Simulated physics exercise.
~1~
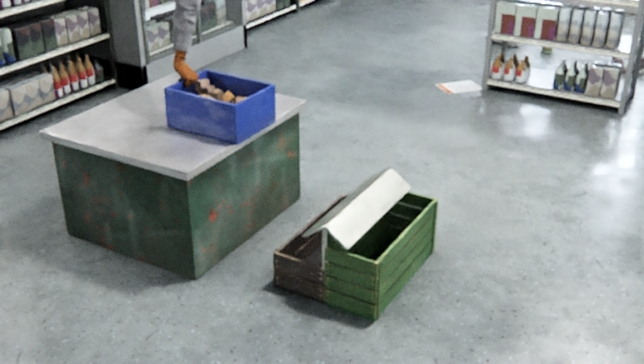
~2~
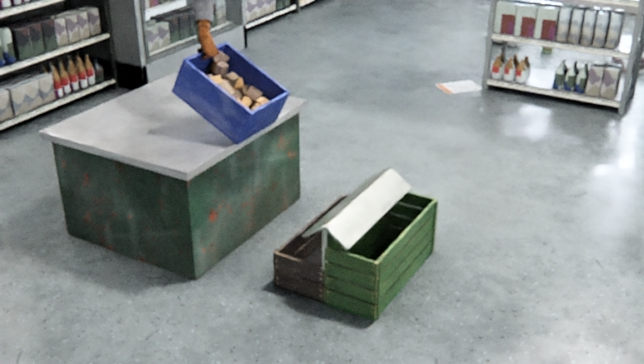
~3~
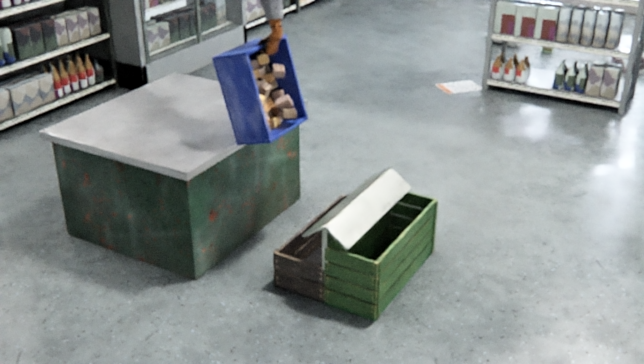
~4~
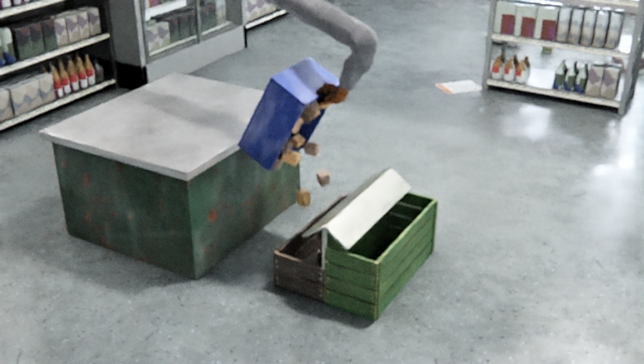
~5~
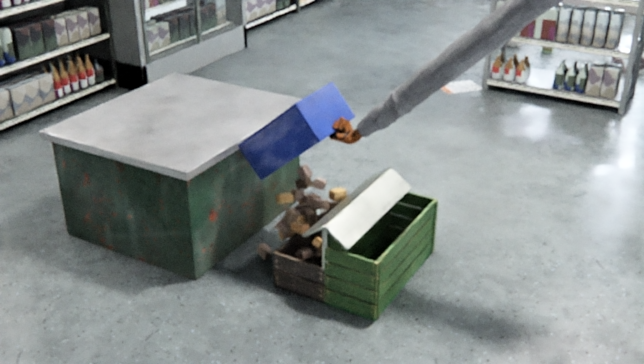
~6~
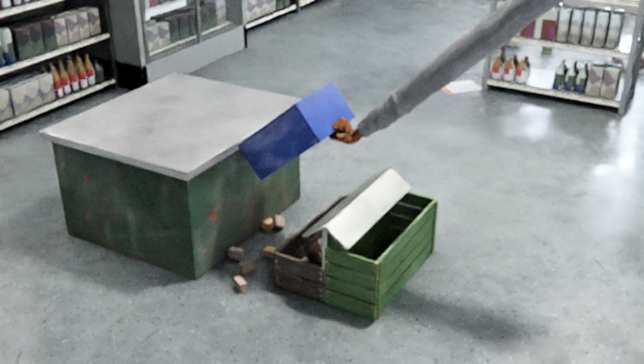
A robotic arm tips wooden blocks from a blue crate into a black box, spilling some short onto the floor.
